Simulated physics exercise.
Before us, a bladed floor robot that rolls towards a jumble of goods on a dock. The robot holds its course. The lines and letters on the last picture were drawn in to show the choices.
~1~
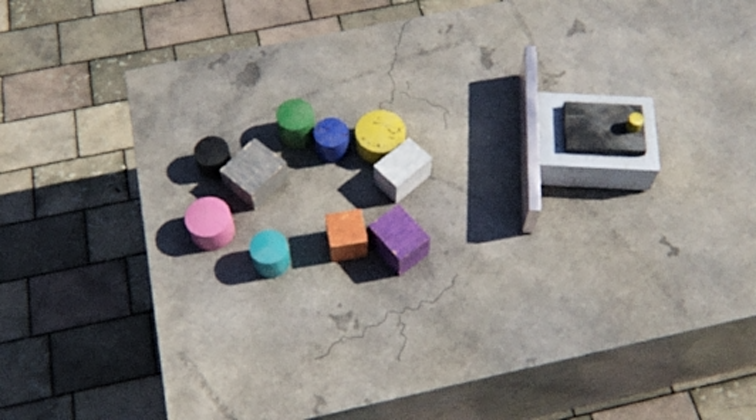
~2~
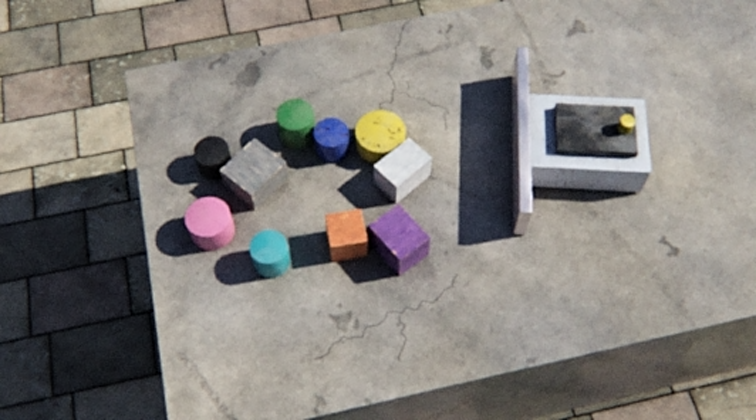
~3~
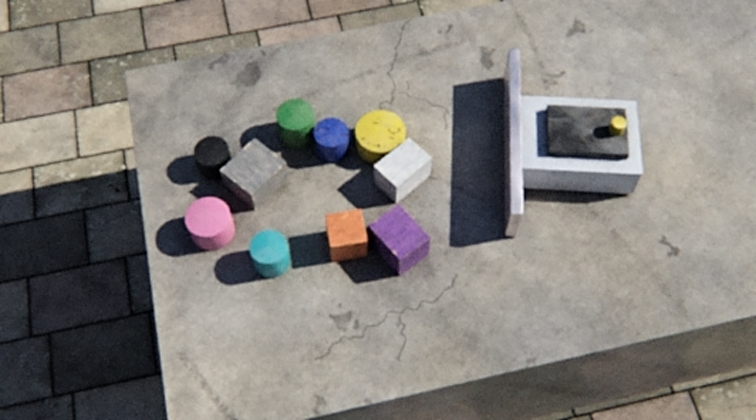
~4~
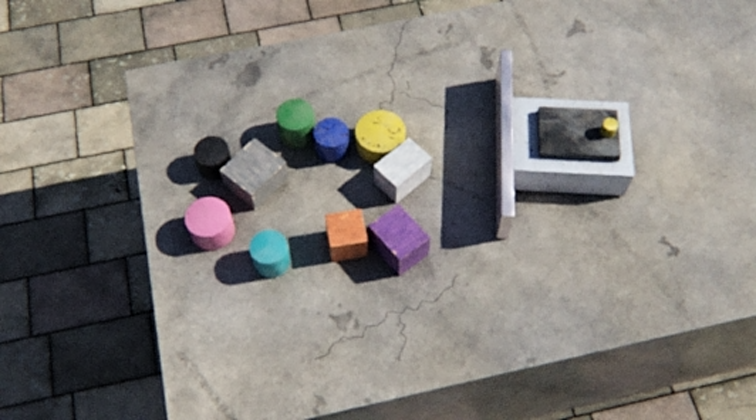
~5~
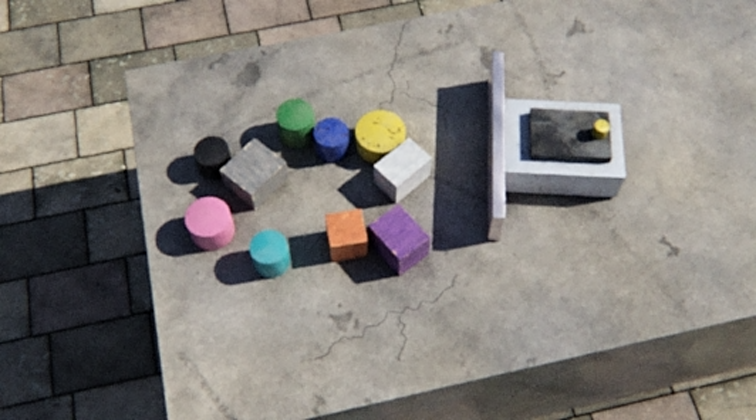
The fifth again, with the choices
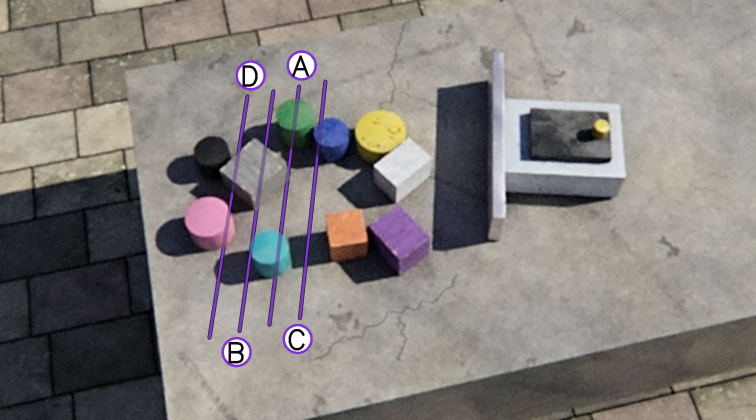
On a concrete dock, a white bladed floor robot rolls slowly left in a steady line towards a jumble of colourful canisters and crates, narrowing the gap slightly while the goods stay still.
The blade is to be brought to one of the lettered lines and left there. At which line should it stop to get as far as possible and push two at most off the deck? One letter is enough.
D.
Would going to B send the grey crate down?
No.
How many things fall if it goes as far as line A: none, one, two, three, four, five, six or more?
By then, none.
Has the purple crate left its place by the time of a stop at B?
Yes.
On the marked copy, A at (285, 197); B at (257, 203); C at (313, 191); D at (230, 208).
Taking D. A third of the way, robot (468, 153); purple crate (372, 242); yellow canister (374, 135).
Two thirds of the way, robot (372, 172); turquoise canister (198, 260); pink canister (205, 224).
When it is over, robot (296, 188); turquoise canister over the edge; orange crate (158, 270); one fallen.
As for the rest, A is within the limit but short; B is within the limit but short; C is within the limit but short.
